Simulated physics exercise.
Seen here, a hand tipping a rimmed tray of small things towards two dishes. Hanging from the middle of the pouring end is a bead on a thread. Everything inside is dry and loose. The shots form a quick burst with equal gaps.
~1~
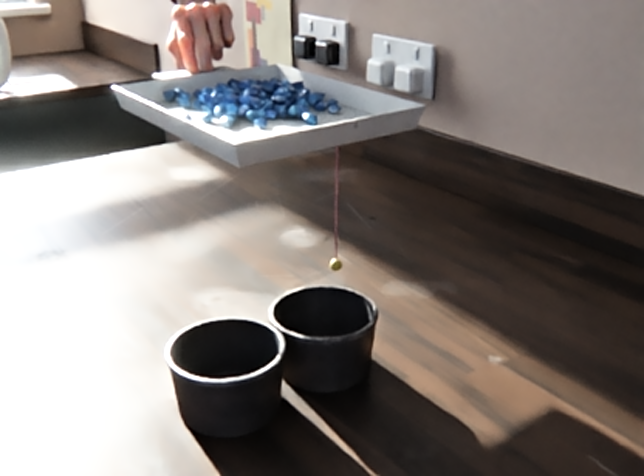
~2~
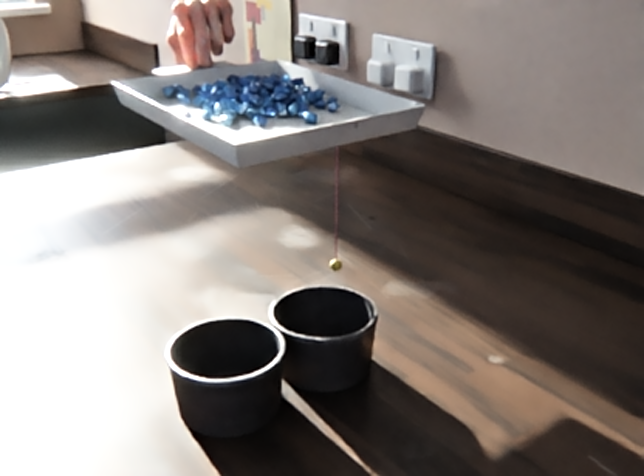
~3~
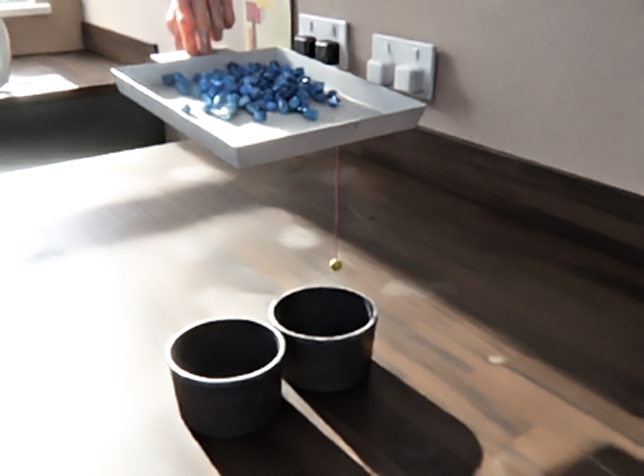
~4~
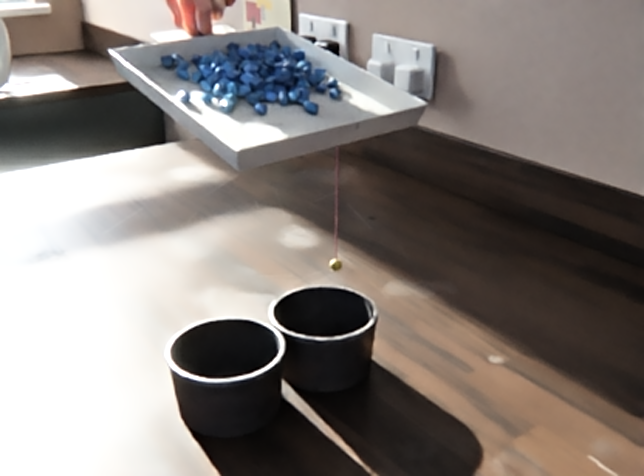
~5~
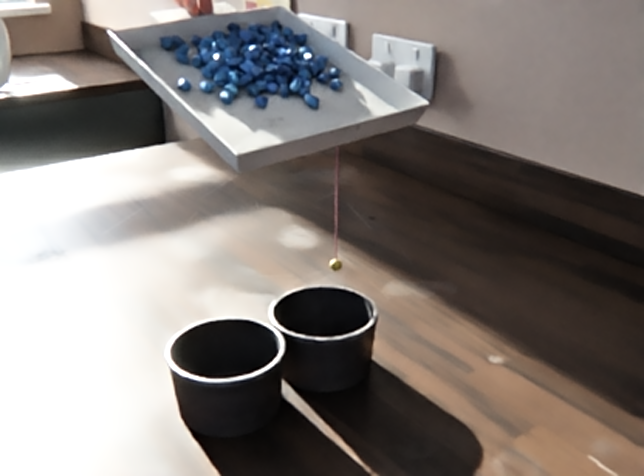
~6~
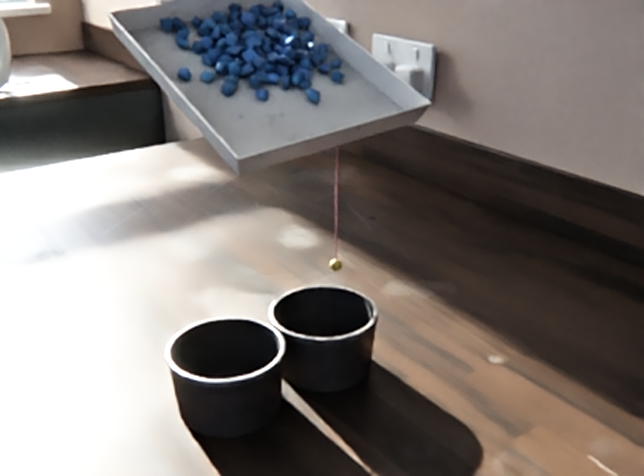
A hand raises the far side of a tray of blue stones above two dark dishes.
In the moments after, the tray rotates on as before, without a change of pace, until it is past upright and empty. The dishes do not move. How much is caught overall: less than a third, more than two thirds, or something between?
The dishes are left with a middle portion, a third to two thirds.
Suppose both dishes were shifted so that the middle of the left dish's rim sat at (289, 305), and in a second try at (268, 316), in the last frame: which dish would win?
In turn: The dish on the left-hand side, then the dish on the left-hand side.
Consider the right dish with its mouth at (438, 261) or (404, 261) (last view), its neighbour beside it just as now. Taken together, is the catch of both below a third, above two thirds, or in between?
Earlier place: Under a third. Later place: Under a third.
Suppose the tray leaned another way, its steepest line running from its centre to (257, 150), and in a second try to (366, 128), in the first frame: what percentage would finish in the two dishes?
First case around 50 per cent, second case 0 per cent.
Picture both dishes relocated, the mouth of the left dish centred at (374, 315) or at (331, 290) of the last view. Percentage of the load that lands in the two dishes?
50 % and 20 %.
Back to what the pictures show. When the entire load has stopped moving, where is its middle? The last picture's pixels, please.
I'd place the middle at about (340, 374).
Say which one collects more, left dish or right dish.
The one you want is the right-placed one.
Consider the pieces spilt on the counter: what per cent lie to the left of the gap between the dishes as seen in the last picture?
Close to 10 %.
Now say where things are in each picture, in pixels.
In the first frame, corners of the pouring end near (238, 140) and (417, 105), level; middle of the load near (261, 97), aquarium stones; left dish near (257, 398); right dish near (356, 356); bead on its thread near (336, 265).
In the second frame, corners of the pouring end near (238, 141) and (417, 105), level; middle of the load near (261, 94).
In the third frame, corners of the pouring end near (238, 143) and (418, 104), tipped barely, lowest at the left corner; middle of the load near (261, 84).
In the fourth frame, corners of the pouring end near (239, 146) and (419, 103), tipped a little, lowest at the left corner; middle of the load near (261, 70).
In the fifth frame, corners of the pouring end near (240, 149) and (421, 102), tipped clearly, lowest at the left corner; middle of the load near (262, 56).
In the sixth frame, corners of the pouring end near (241, 153) and (422, 101), tipped clearly, lowest at the left corner; middle of the load near (264, 43); left dish near (257, 398); right dish near (356, 356).
Shortly afterwards, tray tipped steeply; the bulk on the tray; near a quarter in the air.
Next, tray tipped past a quarter turn; near a quarter on the tray; a little in the left dish; near a quarter in the right dish; near a third outside both; near a quarter in the air.
Some moments later, tray tipped past a quarter turn; a little in the left dish; near a third in the right dish; near half outside both.
In the end, tray tipped past a quarter turn; a little in the left dish; near a third in the right dish; near half outside both.
